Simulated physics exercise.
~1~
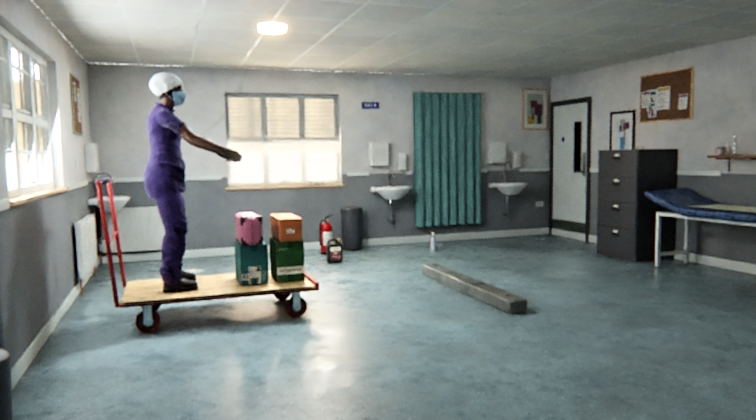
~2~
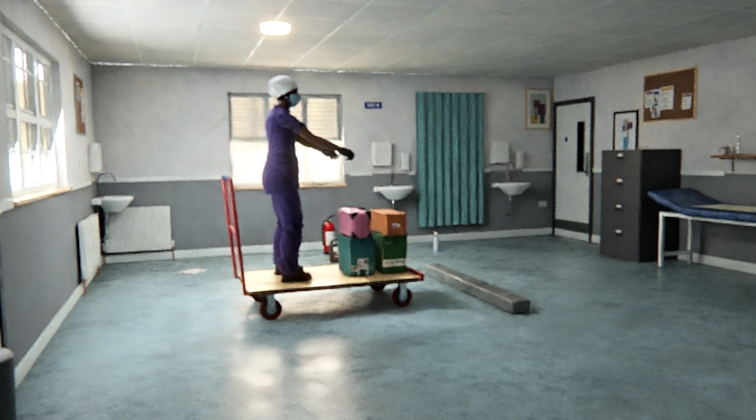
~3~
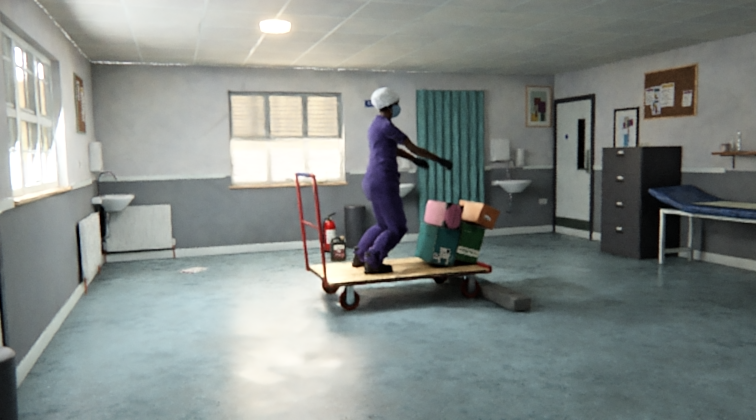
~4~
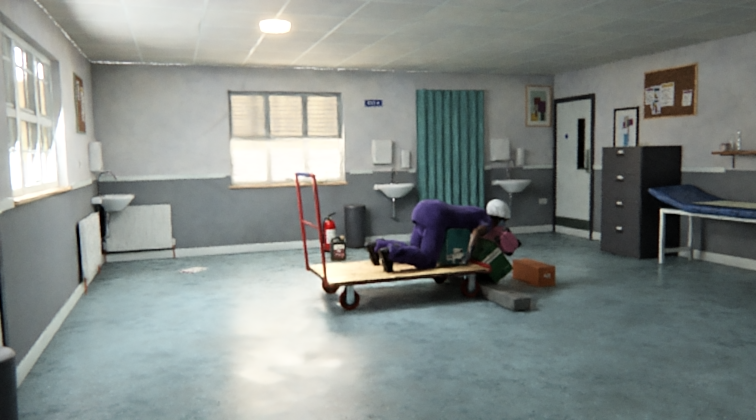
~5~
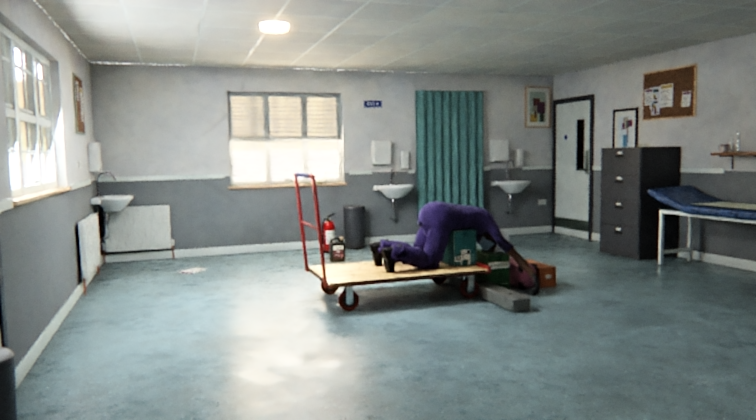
To begin with, a figure in purple clothes, a white helmet and a face mask stands on a red-handled flatbed cart, arms stretched forward, behind a pink case and an orange box stacked on teal and green ones. The cart rolls right across a clinic-like room towards a low kerb. It stops at the kerb, and the figure bends at the knees while the load tips forward. The figure then pitches down onto the boxes as the orange, pink and green pieces tumble over the front. Finally, those three rest beyond the edge, while the teal box stays aboard with the figure's hips, the upper body slumped forward over the front.
